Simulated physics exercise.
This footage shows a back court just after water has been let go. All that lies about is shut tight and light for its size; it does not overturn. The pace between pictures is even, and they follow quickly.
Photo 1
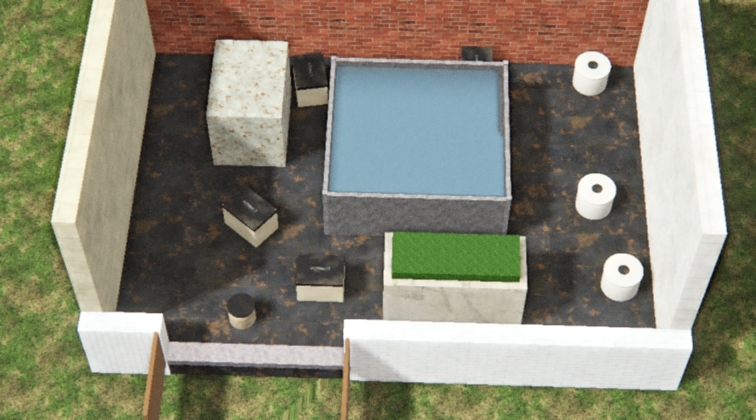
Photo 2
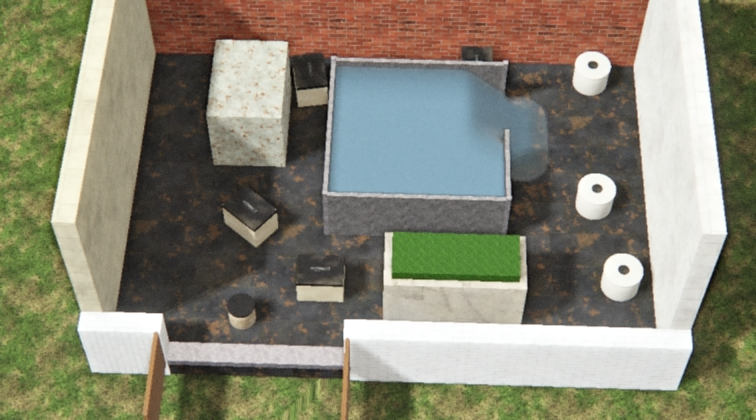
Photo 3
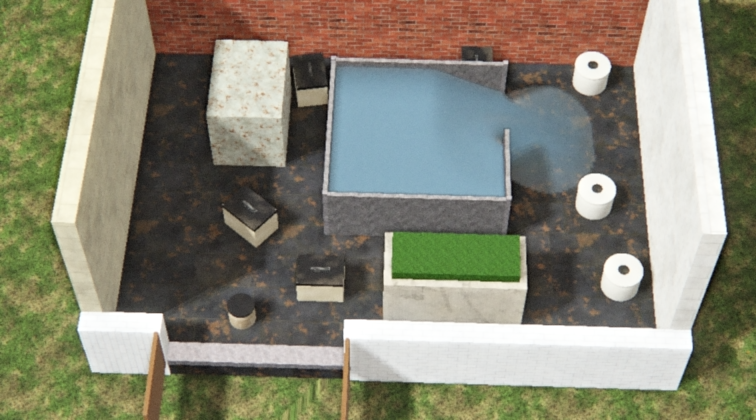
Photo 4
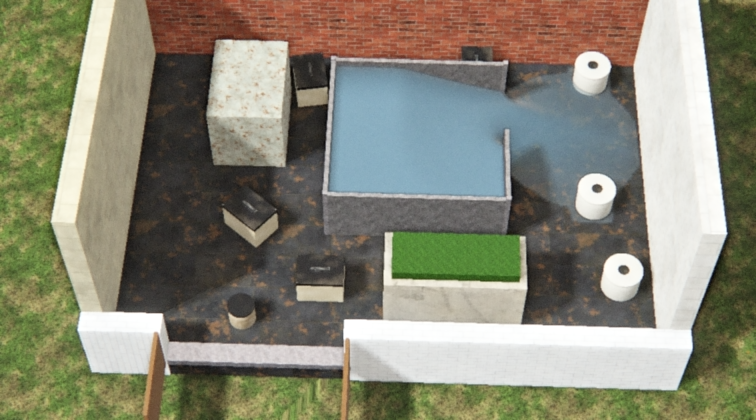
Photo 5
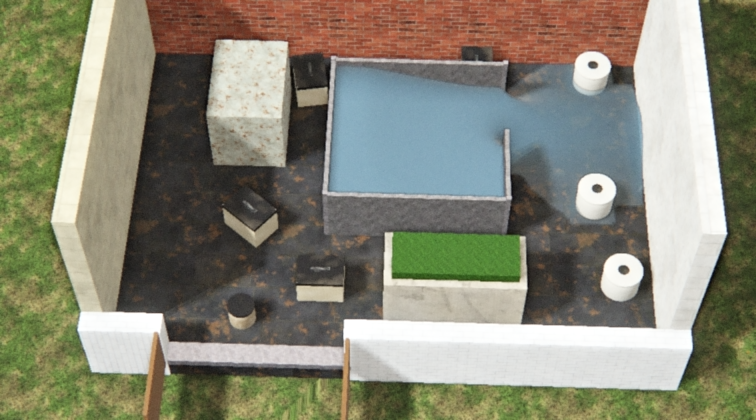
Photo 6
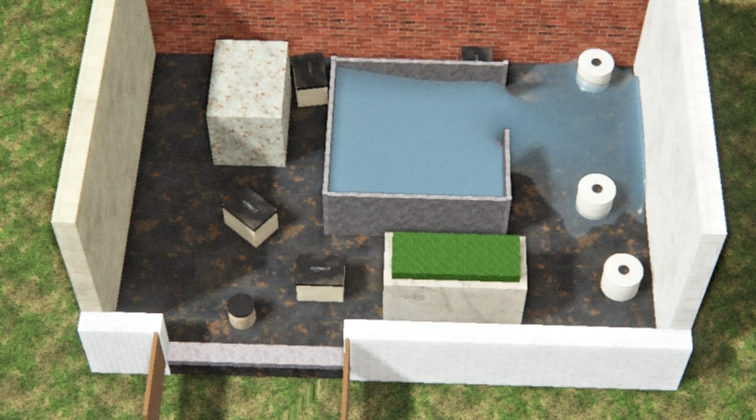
The footage shows water pouring through a gap in the right side of a raised pool in a walled court, spreading across the dark floor around the white tubs to the right wall, where the upper tub shifts slightly.
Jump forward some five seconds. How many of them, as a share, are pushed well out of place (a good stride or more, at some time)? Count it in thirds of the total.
Out of the total, one to two thirds.
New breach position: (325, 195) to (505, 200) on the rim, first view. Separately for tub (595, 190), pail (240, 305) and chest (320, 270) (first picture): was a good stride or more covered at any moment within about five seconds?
One after another: Goes the distance, then goes the distance, then goes the distance.
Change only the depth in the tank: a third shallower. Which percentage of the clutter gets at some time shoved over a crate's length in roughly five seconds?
About 40 %.
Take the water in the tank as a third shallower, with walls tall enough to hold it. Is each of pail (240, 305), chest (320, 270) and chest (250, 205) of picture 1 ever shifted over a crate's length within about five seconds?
Note, in sequence: Within that / within that / within that.
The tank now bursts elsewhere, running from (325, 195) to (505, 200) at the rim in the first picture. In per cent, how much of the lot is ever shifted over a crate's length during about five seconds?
Result: Close to 80 %.
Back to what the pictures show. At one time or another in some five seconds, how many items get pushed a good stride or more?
I count 5 of them.
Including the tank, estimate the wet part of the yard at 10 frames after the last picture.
I'd say around 45 in a hundred.
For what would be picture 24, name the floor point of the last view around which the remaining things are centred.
Their centre sits close to (387, 200) on the floor of the last picture.
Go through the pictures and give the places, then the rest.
In the first picture, a tub at (593, 65) rests on the ground; a tub at (597, 189), on the bottom; 0 of 8 have shifted.
In the second picture, a tub at (593, 65) rests on the ground; a tub at (597, 189), on the bottom; 0 of 8 have shifted.
In the third picture, a tub at (593, 65) rests on the ground; a tub at (597, 189), on the bottom; 0 of 8 have shifted.
In the fourth picture, a tub at (593, 65) rests on the ground; a tub at (597, 189), on the bottom; 0 of 8 have shifted.
In the fifth picture, a tub at (593, 65), on the bottom; a tub at (597, 189) rests on the ground; 0 of 8 have shifted.
In the sixth picture, a tub at (596, 62) rests on the ground, close to its start; a tub at (597, 189) rests on the ground; 1 of 8 have shifted.
A moment on, 0 of 8 are well off their spots; 1 afloat.
Next, 2 of 8 are well off their spots; 2 afloat.
Later, 3 of 8 are well off their spots; 4 afloat.
In the end, 5 of 8 are well off their spots, and 5 have been at some point; 7 afloat.
